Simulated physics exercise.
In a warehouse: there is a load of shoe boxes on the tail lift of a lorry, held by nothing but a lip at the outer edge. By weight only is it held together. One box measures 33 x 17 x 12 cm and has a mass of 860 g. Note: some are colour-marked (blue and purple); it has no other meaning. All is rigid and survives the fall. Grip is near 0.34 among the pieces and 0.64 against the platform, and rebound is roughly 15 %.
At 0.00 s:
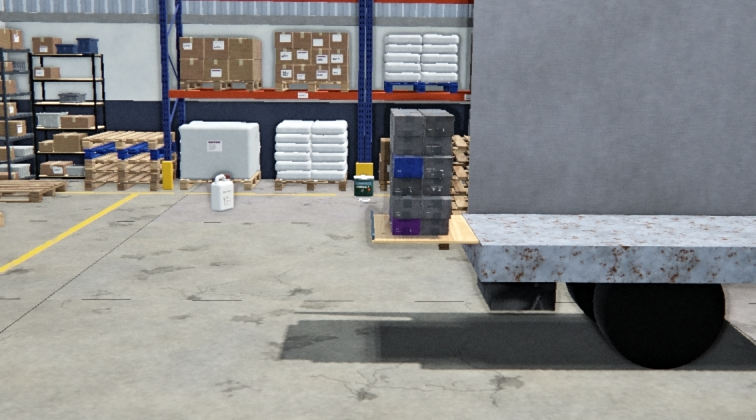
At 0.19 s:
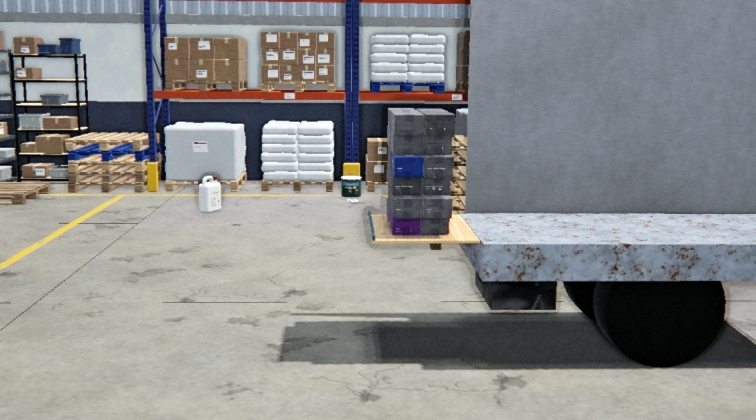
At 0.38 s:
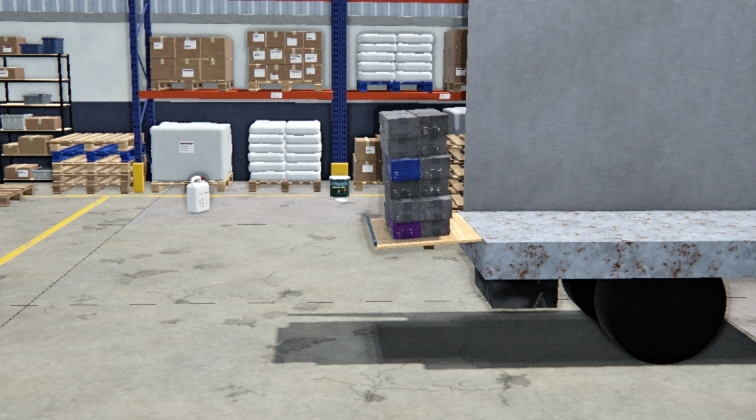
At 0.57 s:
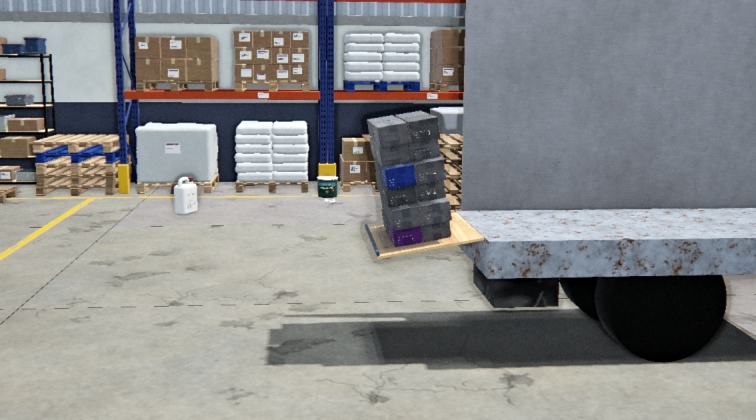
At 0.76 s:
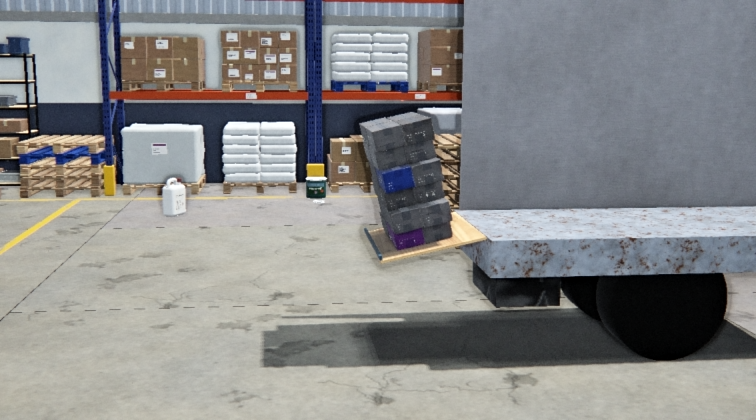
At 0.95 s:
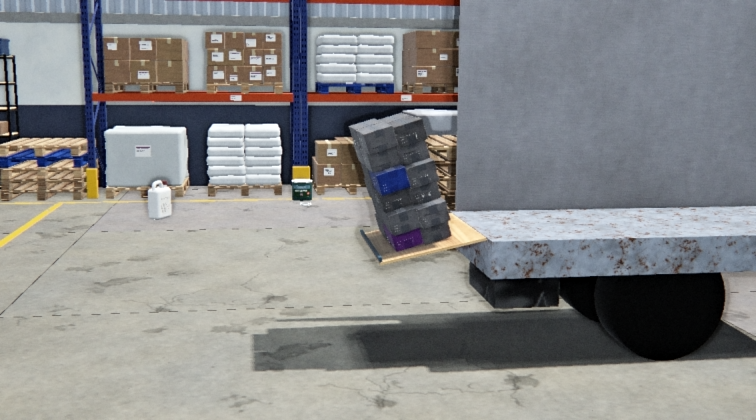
The video shows a stack of dark boxes, one blue and one purple, on a platform behind a lorry in a warehouse. The platform's outer end slopes downward, and the stack leans increasingly to the left, its upper boxes shifting.
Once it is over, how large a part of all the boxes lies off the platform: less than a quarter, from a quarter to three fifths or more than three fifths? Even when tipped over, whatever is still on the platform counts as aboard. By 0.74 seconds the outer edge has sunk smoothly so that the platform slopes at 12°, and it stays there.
More than three fifths.
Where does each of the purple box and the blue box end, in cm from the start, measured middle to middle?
Approx. distance from start in cm - purple 15, blue 135.
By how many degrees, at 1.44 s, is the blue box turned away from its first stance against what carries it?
Angle from initial pose, roughly 40 deg - estimate.
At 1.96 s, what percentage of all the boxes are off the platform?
At that instant, 75 percent.
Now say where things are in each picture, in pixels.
In the first picture (we follow the side turned to the camera; the camera moves round a little; leans and shifts are taken against what carries them), platform's outer corner (373, 242) slope 0°; blue box (409, 168); purple box (406, 226); no piece has moved.
Platform's outer corner (374, 242) slope 0°; blue box (409, 167), in the second picture.
Platform's outer corner (376, 248) slope 4°; blue box (406, 171), in the third picture.
Platform's outer corner (379, 258) slope 10°; blue box (401, 177), in the fourth picture.
Platform's outer corner (382, 262) slope 12°; blue box (399, 180) displaced 11 mm; 12 stirred so far, in the fifth picture.
Platform's outer corner (382, 264) slope 12°; blue box (394, 181) tipped 5°; purple box (408, 238) tipped 5°; steepest lean 5°, the box at (411, 133); 24 stirred so far, in the sixth picture.
Around 1.20 s, slope 12°; none of the 24 boxes off the platform, 24 disturbed; blue box tipped 15°; purple box tipped 14°.
Around 1.44 s, slope 12°; 10 of the 24 boxes off the platform; blue box tipped 40°, 55 mm lower; purple box tipped 39°.
Around 1.66 s, slope 12°; 18 of the 24 boxes off the platform; blue box on its side; purple box tipped 49°.
Around 1.96 s, slope 12°; 18 of the 24 boxes off the platform; purple box on its side; blue box on its side.
Finally (2.7 s), slope 12°; 18 of the 24 boxes off the platform; purple box on its side; blue box on its side. That is 75 per cent. Seen by the last camera, middles, purple box near (381, 232), blue box near (276, 350).
